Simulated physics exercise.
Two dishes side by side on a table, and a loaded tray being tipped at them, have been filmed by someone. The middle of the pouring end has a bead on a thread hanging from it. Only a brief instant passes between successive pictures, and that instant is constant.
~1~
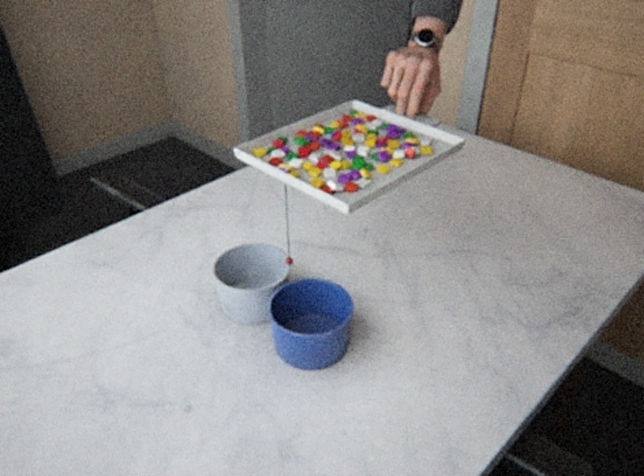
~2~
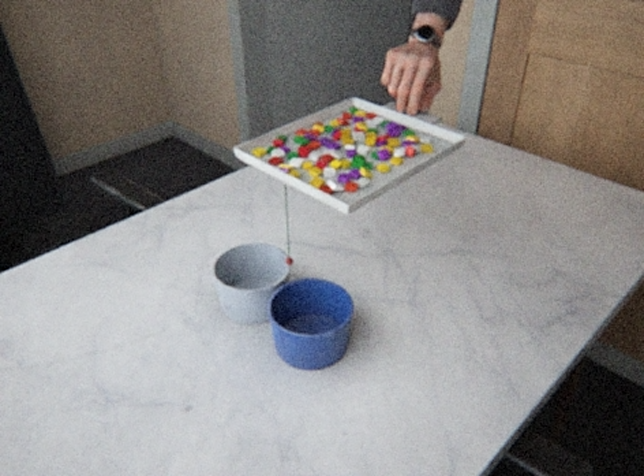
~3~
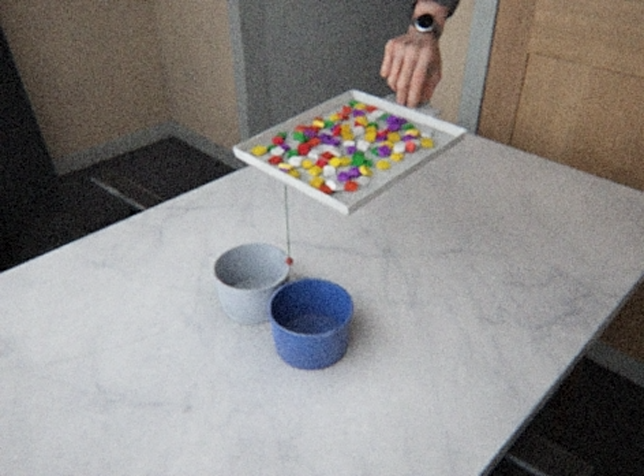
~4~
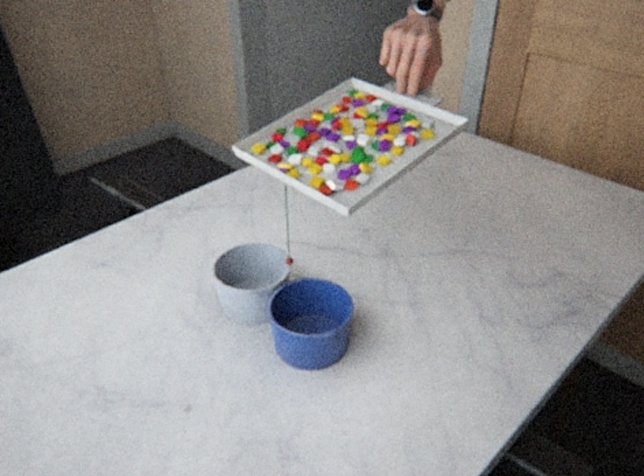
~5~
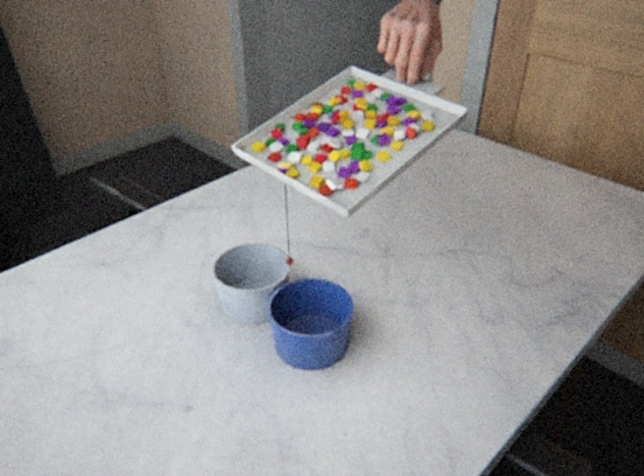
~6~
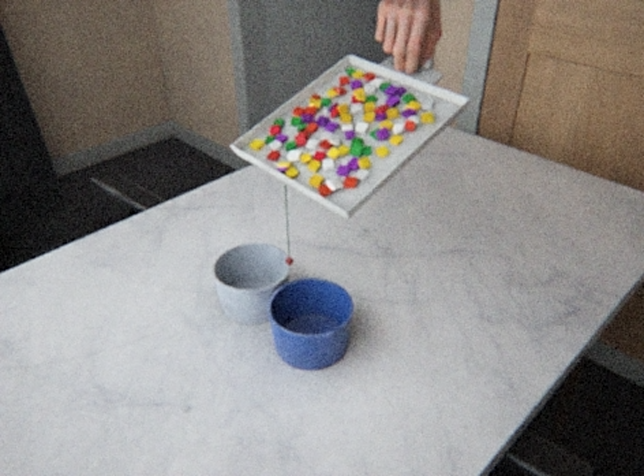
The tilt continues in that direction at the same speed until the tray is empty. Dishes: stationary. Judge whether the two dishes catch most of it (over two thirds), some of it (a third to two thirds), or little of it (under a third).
They catch most of it.
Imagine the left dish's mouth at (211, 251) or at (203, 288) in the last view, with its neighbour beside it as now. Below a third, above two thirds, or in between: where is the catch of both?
Try 1 - the middle third; try 2 - below one third.
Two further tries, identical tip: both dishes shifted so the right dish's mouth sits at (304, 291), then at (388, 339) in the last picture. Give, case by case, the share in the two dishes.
In order, 60 % and 50 %.
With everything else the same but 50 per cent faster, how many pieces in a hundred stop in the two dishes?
That comes out at roughly 80 per cent.
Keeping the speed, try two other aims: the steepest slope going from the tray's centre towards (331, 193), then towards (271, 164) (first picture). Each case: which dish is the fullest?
Point by point: The right side, then the left side.
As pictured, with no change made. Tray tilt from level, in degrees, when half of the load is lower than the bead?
Near 110 degrees.
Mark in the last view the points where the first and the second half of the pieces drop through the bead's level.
Around (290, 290) and then (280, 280).
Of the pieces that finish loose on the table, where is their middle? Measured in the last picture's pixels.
Those pieces end up centred close to (230, 355).
Shortly afterwards, tray tipped steeply; all but a few on the tray; only a few in the right dish; only a few in the air.
Next, tray tipped past a quarter turn; near a third on the tray; a little in the right dish; only a few in the left dish; a little outside both; near half in the air.
Some moments later, tray tipped past a quarter turn; near two thirds in the right dish; near a quarter in the left dish; near a quarter outside both.
In the end, tray tipped past a quarter turn; near two thirds in the right dish; near a quarter in the left dish; near a quarter outside both.
